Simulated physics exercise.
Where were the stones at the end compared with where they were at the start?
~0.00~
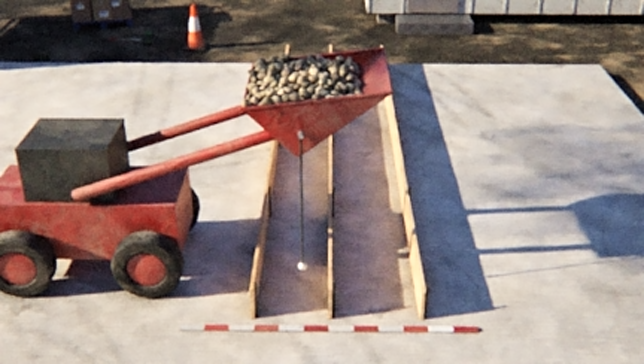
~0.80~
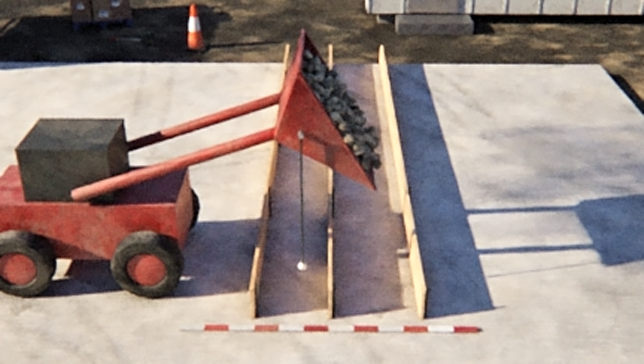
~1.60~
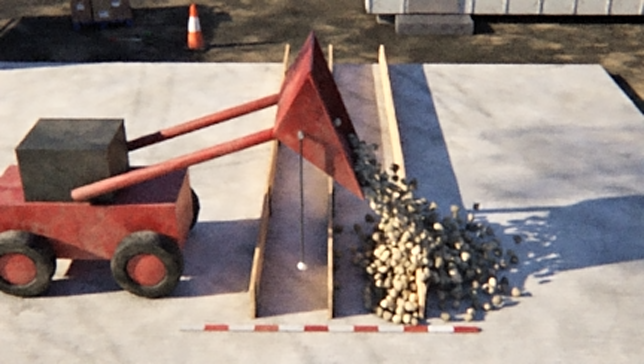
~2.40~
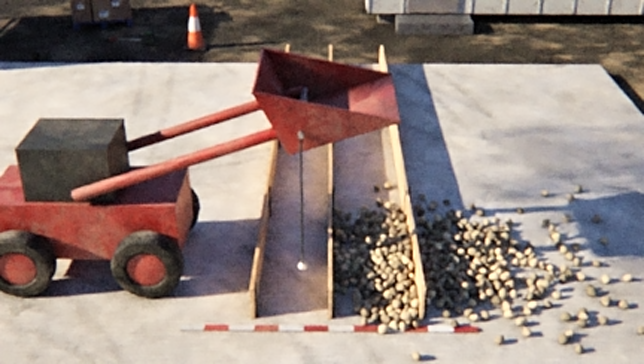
At the start the stones were heaped in the loader's raised bucket, but by the end they lay on the ground lower and to the right, partly in the right-hand bay and partly spread beyond the last board.
